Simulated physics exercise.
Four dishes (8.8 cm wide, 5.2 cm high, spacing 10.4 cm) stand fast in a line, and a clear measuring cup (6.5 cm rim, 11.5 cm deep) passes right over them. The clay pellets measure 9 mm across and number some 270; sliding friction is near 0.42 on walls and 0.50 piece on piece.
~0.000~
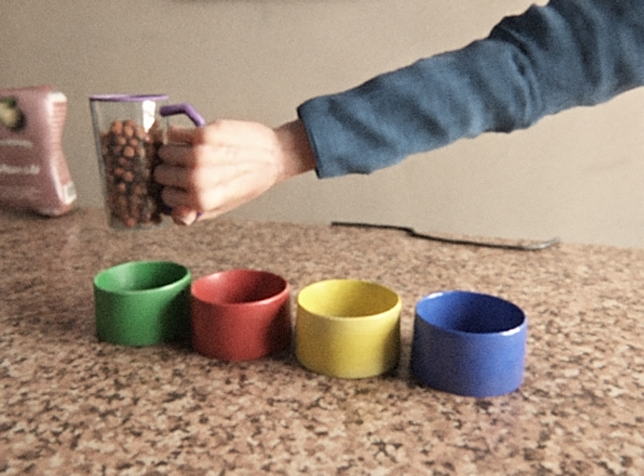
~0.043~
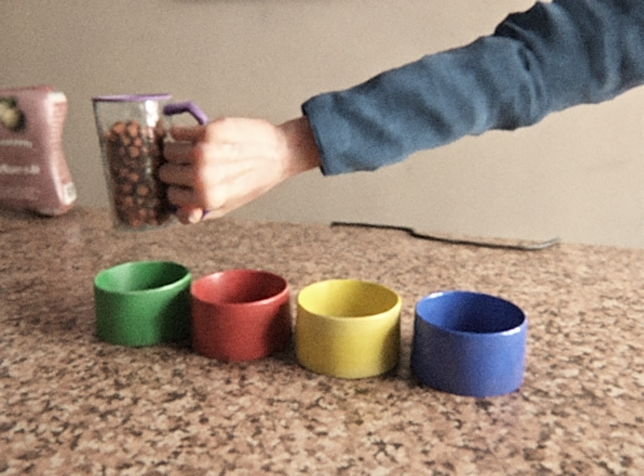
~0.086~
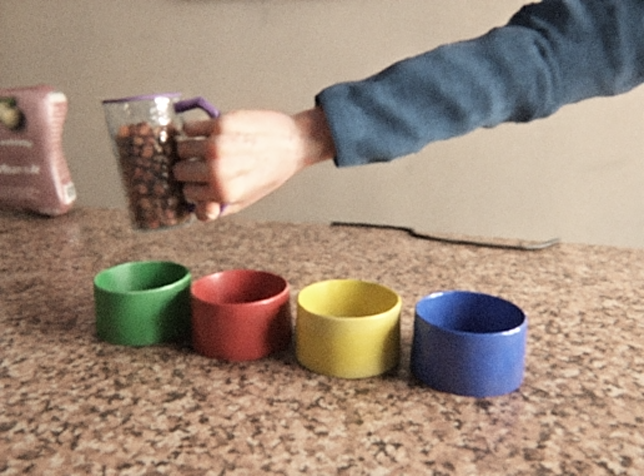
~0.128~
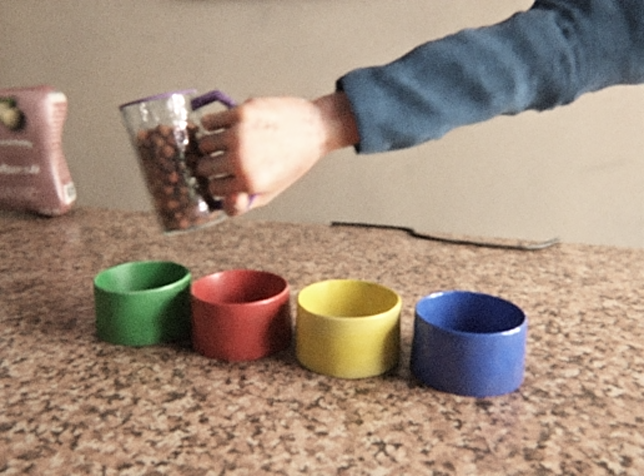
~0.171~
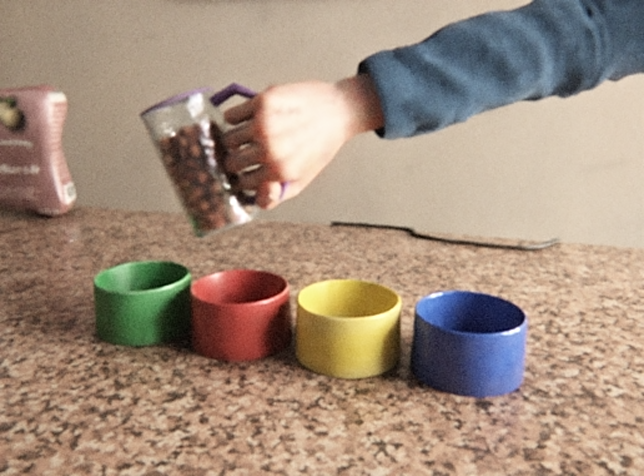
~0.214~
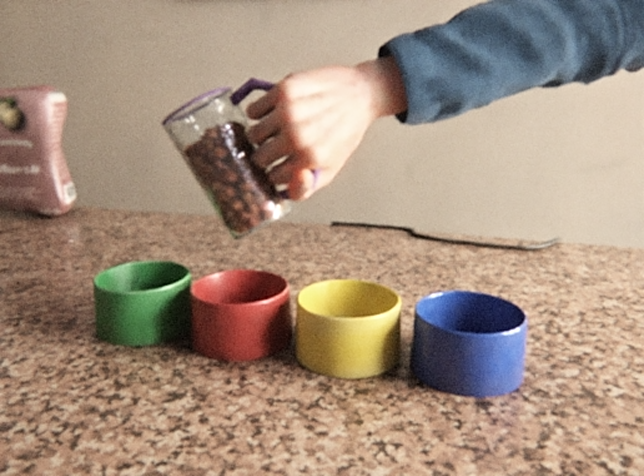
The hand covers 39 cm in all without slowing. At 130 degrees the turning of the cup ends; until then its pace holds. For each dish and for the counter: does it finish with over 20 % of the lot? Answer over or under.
Red dish: Under; blue dish: Over; green dish: Under; yellow dish: Under; on the counter: Under.
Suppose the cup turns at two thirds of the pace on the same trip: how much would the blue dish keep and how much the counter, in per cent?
In that case blue 100, counter 0.
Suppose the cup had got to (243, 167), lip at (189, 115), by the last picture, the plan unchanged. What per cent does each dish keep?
Red 0, blue 100, green 0, yellow 0.
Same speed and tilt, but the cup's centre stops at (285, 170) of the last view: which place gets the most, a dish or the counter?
The winner: Red.
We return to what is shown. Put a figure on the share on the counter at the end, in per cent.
Roughly 5 per cent.
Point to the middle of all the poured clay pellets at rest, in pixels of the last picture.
Around (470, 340).
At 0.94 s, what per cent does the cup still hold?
About 50 per cent.
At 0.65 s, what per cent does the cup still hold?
Roughly 95 per cent.
Then, at 0.47 s, tilt 79 degrees; cup holds 100 %.
Then, at 0.65 s, tilt 114 degrees; cup holds 95 %.
Then, at 0.94 s, tilt 130 degrees; cup holds 50 %, blue 35 %.
At rest (1.5 s), red 0 %, blue 95 %, green 0 %, yellow 0 %, counter 5 %.
